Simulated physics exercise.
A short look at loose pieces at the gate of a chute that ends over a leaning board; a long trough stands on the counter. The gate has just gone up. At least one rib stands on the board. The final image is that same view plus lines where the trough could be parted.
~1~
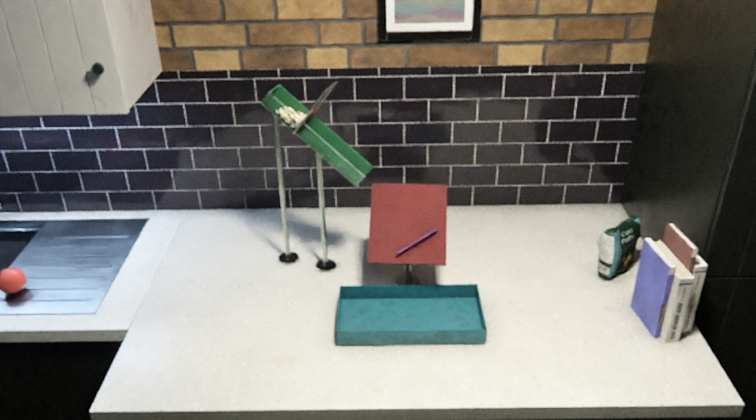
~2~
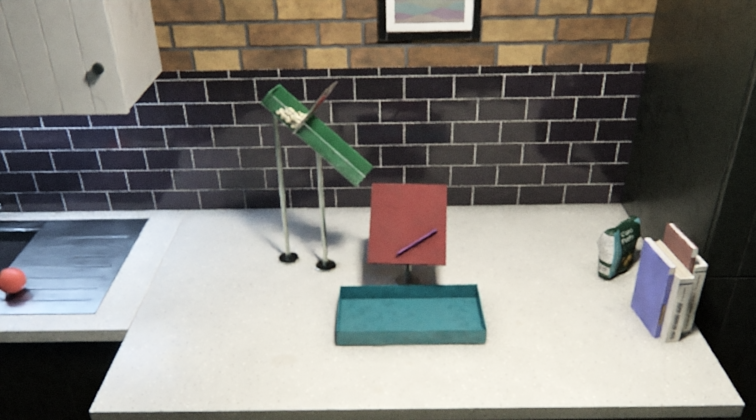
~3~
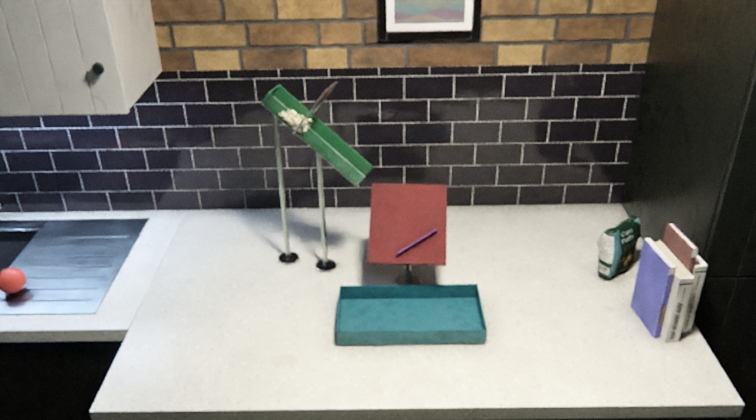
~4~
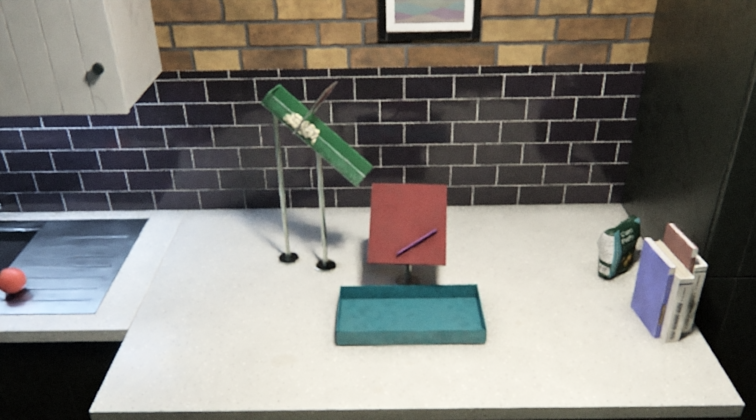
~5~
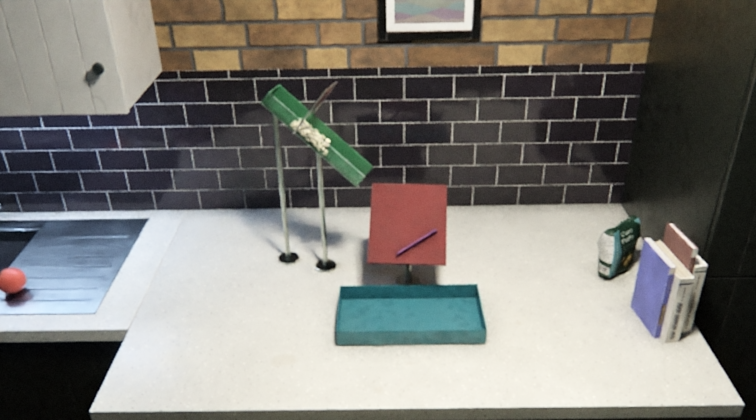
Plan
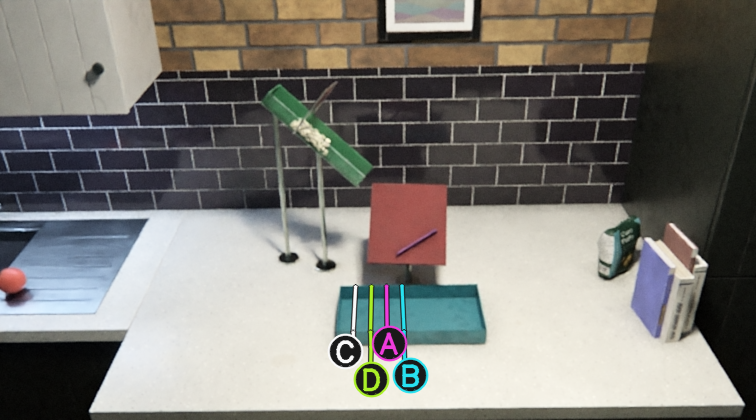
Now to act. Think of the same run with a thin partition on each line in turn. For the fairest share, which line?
Take A.
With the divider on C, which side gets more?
Right.
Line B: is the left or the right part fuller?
More lands on the left.
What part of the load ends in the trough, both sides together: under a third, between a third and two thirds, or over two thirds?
About that: Between a third and two thirds.
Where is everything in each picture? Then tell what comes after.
In the first frame, load behind the gate at (294, 119), white beans; lip of the chute at (361, 182), sloping fairly steeply.
In the second frame, middle of the board at (408, 223), tilted fairly steeply; middle of its low edge at (407, 264); of its high edge at (409, 184).
In the third frame, front corners of the trough at (337, 331) and (486, 329), empty; front of the load at (306, 130).
In the fourth frame, middle of the load at (302, 126); its front at (313, 142), about a quarter of the way to the lip; rib from (436, 229) to (397, 254).
In the fifth frame, middle of the load at (309, 133); its front at (325, 154), about half of the way to the lip.
On the marked copy, line A crosses the front rim at (387, 331); line B crosses the front rim at (404, 330); line C crosses the front rim at (353, 331); line D crosses the front rim at (370, 331).
If A is chosen, of what is caught, about half on the left of the divider, about half on the right.
If B is chosen, of what is caught, most on the left of the divider, about a quarter on the right.
If C is chosen, of what is caught, none on the left of the divider, all on the right.
If D is chosen, of what is caught, a small part on the left of the divider, most on the right.
